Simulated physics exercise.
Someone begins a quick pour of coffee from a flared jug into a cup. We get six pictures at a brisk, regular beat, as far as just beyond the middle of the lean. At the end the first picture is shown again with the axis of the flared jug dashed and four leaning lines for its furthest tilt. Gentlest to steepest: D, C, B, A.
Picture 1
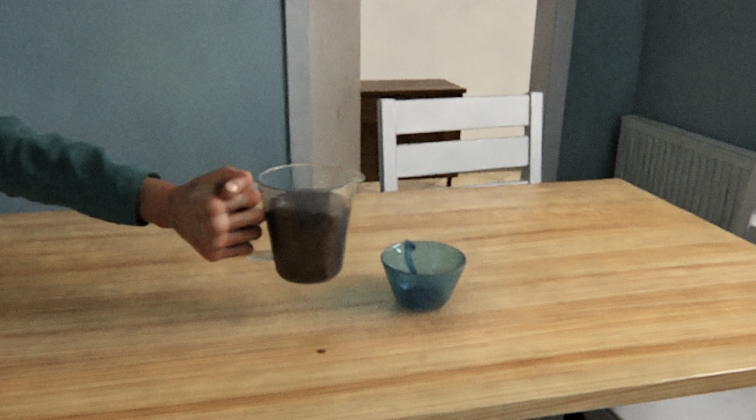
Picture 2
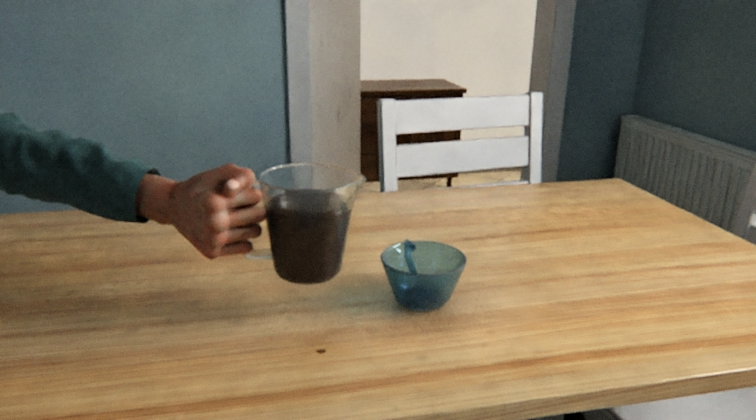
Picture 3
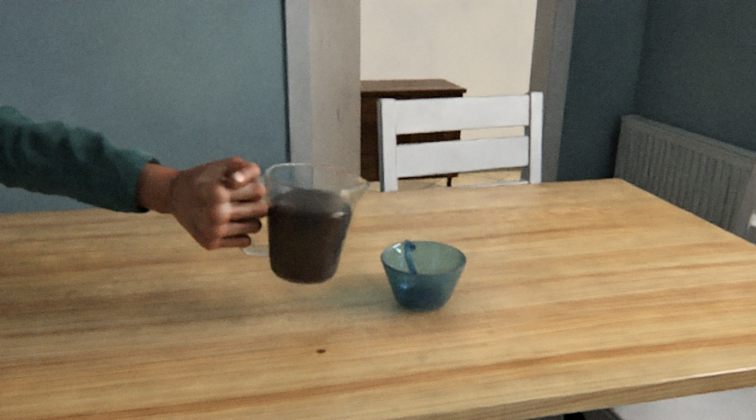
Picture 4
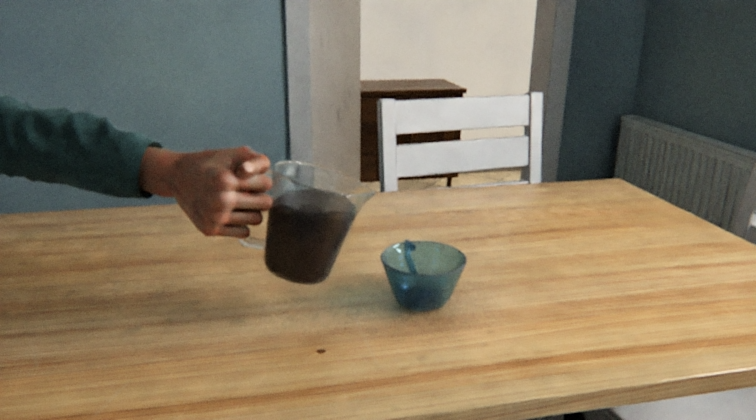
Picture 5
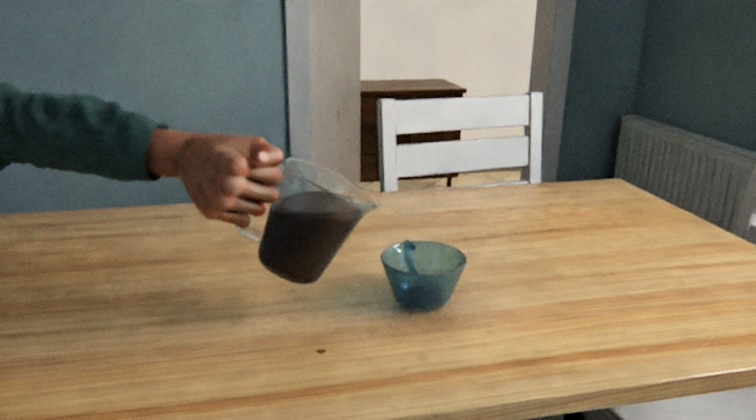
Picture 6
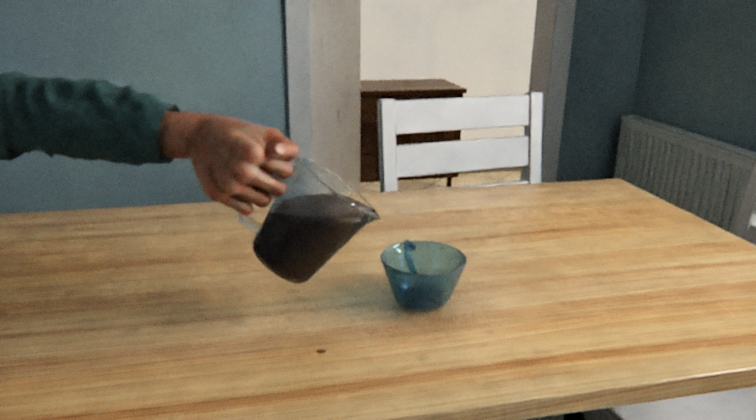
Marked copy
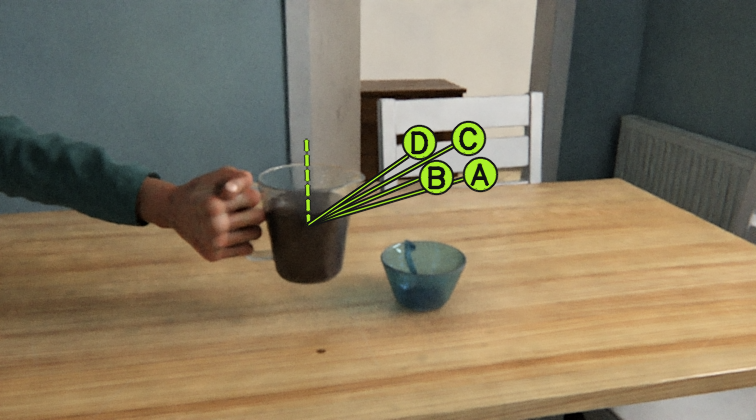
At a wooden table with a white chair behind it, a hand in a green sleeve holds a clear jug of dark liquid beside a small blue cup, then steadily tilts the jug rightward, its spout lowering toward the cup.
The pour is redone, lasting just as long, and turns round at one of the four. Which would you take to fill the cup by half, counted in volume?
D beats the others.
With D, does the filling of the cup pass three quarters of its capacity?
No.
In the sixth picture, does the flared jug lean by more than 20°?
Yes, it does.
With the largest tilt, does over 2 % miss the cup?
Yes, it does.
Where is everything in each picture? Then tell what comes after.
In the first frame, upright, lip at (363, 176); rim of the cup round (424, 257); nothing has left yet.
In the second frame, upright, lip at (364, 178); nothing has left yet.
In the third frame, tipped about 7°, lip at (368, 183); nothing has left yet.
In the fourth frame, tipped about 16°, lip at (373, 192); nothing has left yet.
In the fifth frame, tipped about 26°, lip at (377, 203); nothing has left yet.
In the sixth frame, tipped about 37°, lip at (379, 216); nothing has left yet.
On the marked copy, A at (463, 178); B at (418, 179); C at (453, 145); D at (407, 156).
Choosing A, the cup ends with about 64 % of what it can hold; 28 % of the coffee is spilt.
Choosing B, the cup ends with about 65 % of what it can hold; 16 % of the coffee is spilt.
Choosing C, the cup ends with about 60 % of what it can hold; 7 % of the coffee is spilt.
Choosing D, the cup ends with about 49 % of what it can hold.
